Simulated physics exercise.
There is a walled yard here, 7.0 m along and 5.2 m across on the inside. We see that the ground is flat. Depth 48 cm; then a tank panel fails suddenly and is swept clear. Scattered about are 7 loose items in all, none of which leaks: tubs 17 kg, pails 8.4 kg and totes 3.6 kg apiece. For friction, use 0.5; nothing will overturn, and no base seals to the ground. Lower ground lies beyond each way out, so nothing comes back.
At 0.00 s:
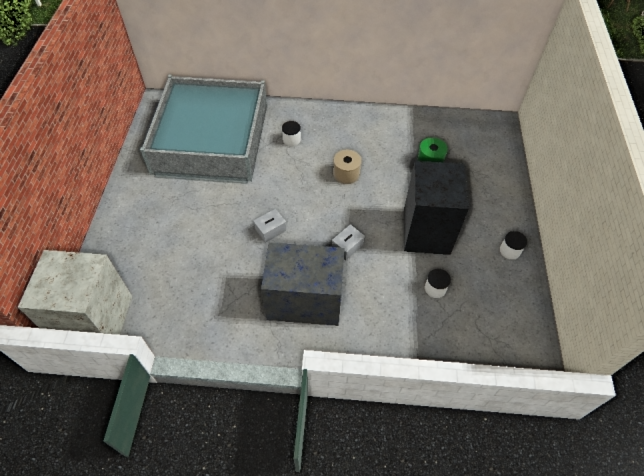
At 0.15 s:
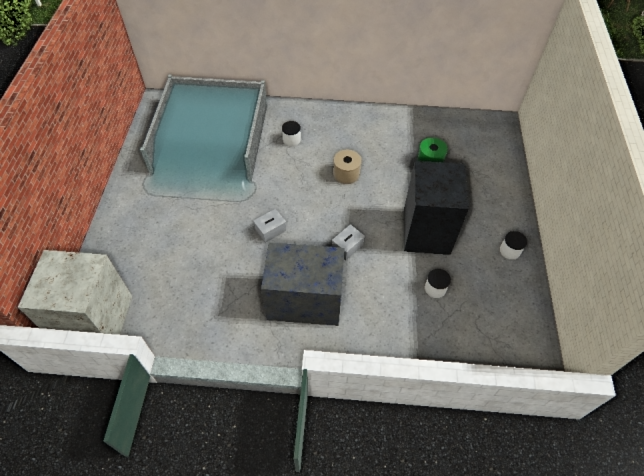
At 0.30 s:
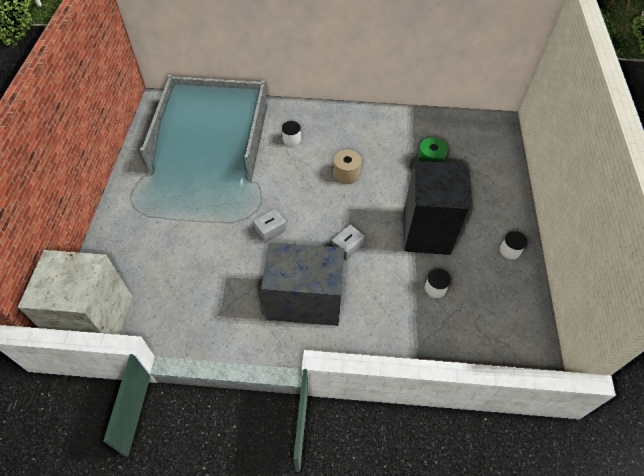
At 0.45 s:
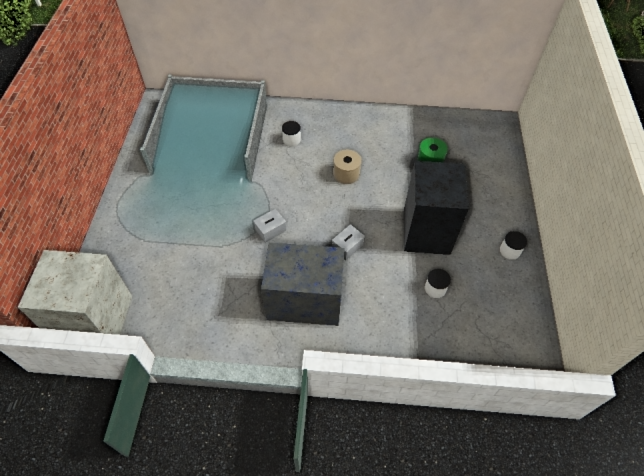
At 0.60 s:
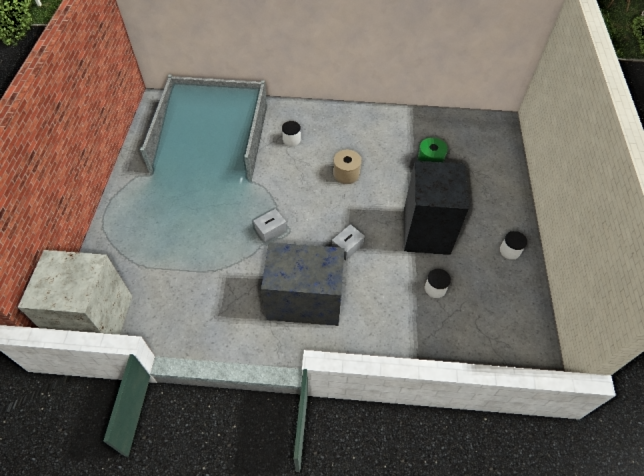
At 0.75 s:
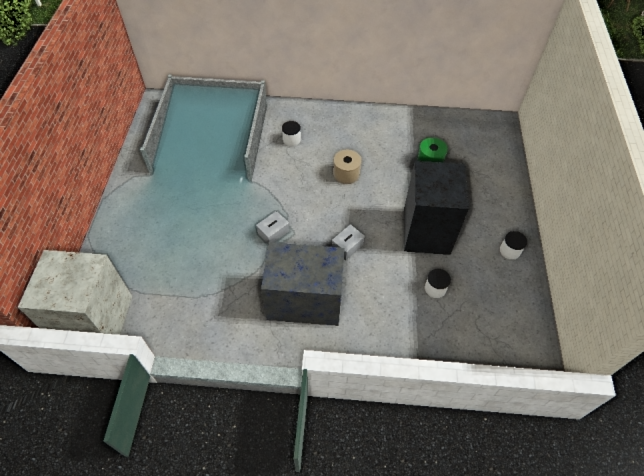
The video shows a walled yard with scattered containers and large blocks, where water pours from the open front of a raised tank, spreads across the flat ground in a widening pool, and slightly shifts a small grey box.
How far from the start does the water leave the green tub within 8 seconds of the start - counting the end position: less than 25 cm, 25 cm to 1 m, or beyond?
I'd bet it stays anchored there.
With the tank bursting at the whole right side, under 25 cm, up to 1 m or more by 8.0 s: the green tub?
With that failure, the green tub lands a long way off.
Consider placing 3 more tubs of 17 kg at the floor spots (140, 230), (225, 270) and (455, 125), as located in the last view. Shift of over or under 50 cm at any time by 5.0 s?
The first one ends up beyond that, the second beyond that, the third inside that.
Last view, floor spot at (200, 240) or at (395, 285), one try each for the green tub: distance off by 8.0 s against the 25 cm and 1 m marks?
From the first place it goes well off; from the second it is barely disturbed.
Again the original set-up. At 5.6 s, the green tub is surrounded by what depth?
Roughly 0 cm at that moment.
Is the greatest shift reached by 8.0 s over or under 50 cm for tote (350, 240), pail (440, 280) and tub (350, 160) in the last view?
In that order: More, short of it, under.
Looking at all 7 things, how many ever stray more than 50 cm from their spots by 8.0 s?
That comes to 2.
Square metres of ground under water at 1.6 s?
Some 12 m2.
After 1.6 s the green tub is near (434, 148), 0.0 m from its start, aground; 0 of 7 are out; 0 afloat.
After 3.6 s the green tub is near (434, 148), 0.0 m from its start, aground; 0 of 7 are out; 0 afloat.
After 5.6 s the green tub is near (434, 148), 0.0 m from its start, aground; 0 of 7 are out; 0 afloat.
After 8.0 s the green tub is near (434, 148), 0.0 m from its start, aground; 0 of 7 are out; 0 afloat.
